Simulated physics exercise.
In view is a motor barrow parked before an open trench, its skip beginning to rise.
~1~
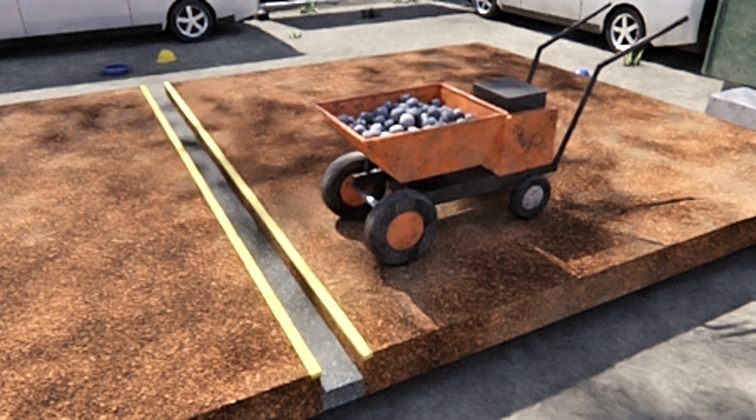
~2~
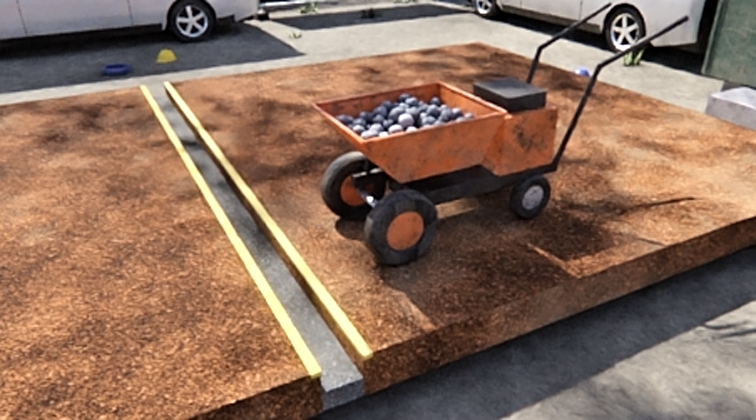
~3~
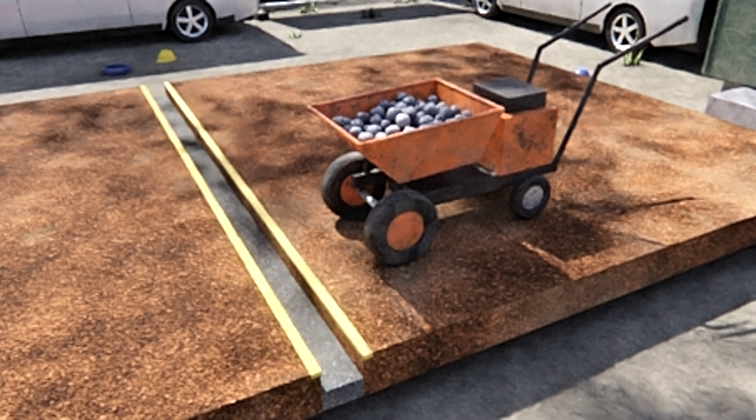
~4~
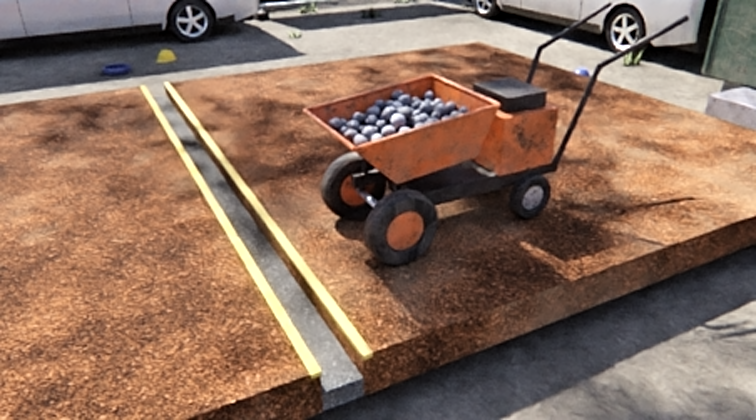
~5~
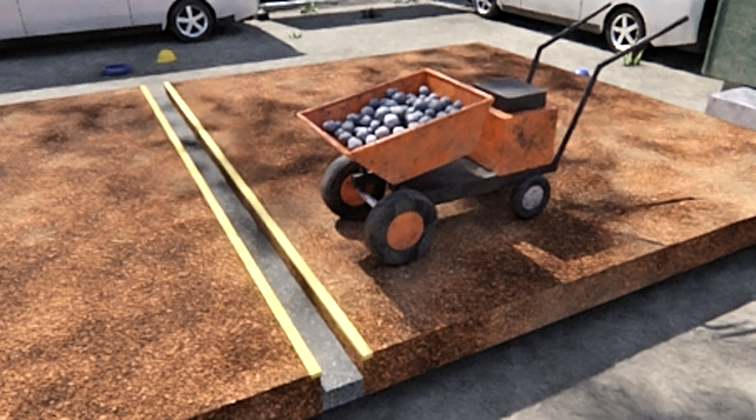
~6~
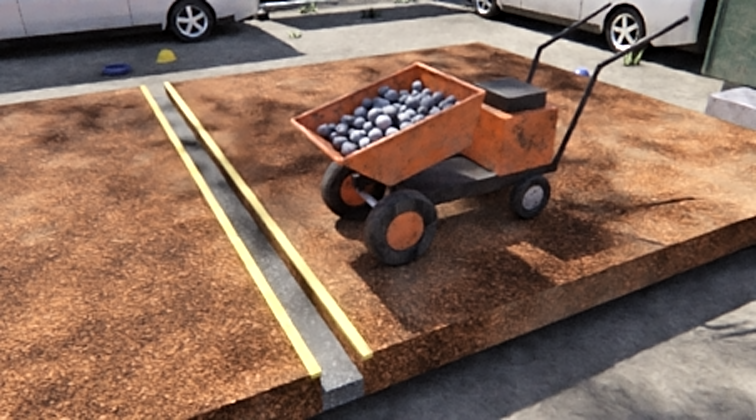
On a raised brown slab beside a narrow, yellow-edged trench, an orange motor barrow stood still while its skip, full of round grey cobbles, slowly tilted forward toward the left, its front lip dipping.
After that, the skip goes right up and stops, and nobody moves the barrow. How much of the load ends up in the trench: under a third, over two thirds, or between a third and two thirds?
Ends up a third to two thirds.
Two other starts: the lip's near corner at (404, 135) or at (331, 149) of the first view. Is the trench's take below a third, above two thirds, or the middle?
First between a third and two thirds, then below one third.
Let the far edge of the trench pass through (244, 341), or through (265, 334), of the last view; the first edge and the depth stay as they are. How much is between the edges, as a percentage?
90 %, 80 %.
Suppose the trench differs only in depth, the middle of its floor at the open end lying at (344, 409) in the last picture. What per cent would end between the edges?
The share would be around 50 in a hundred.
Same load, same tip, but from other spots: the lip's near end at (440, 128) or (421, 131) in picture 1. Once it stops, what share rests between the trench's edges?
40 % and 40 %.
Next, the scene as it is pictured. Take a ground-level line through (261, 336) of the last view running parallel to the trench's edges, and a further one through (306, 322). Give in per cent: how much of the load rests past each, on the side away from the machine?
Result, first then second: 40 %, 70 %.
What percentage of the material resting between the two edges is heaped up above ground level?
I'd put it near 30 per cent.
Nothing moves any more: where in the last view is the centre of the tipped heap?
Around (249, 267), give or take.
Soon after the last picture, skip tipped steeply; all in the skip.
A little later, skip tipped right over; most in the skip; a small part in or heaped over the trench; a small part beyond it; a stray few falling.
Later still, skip tipped right over; a small part in the skip; about a third in or heaped over the trench; about half beyond it.
By the end, skip tipped right over; a stray few in the skip; about half in or heaped over the trench; about half beyond it.
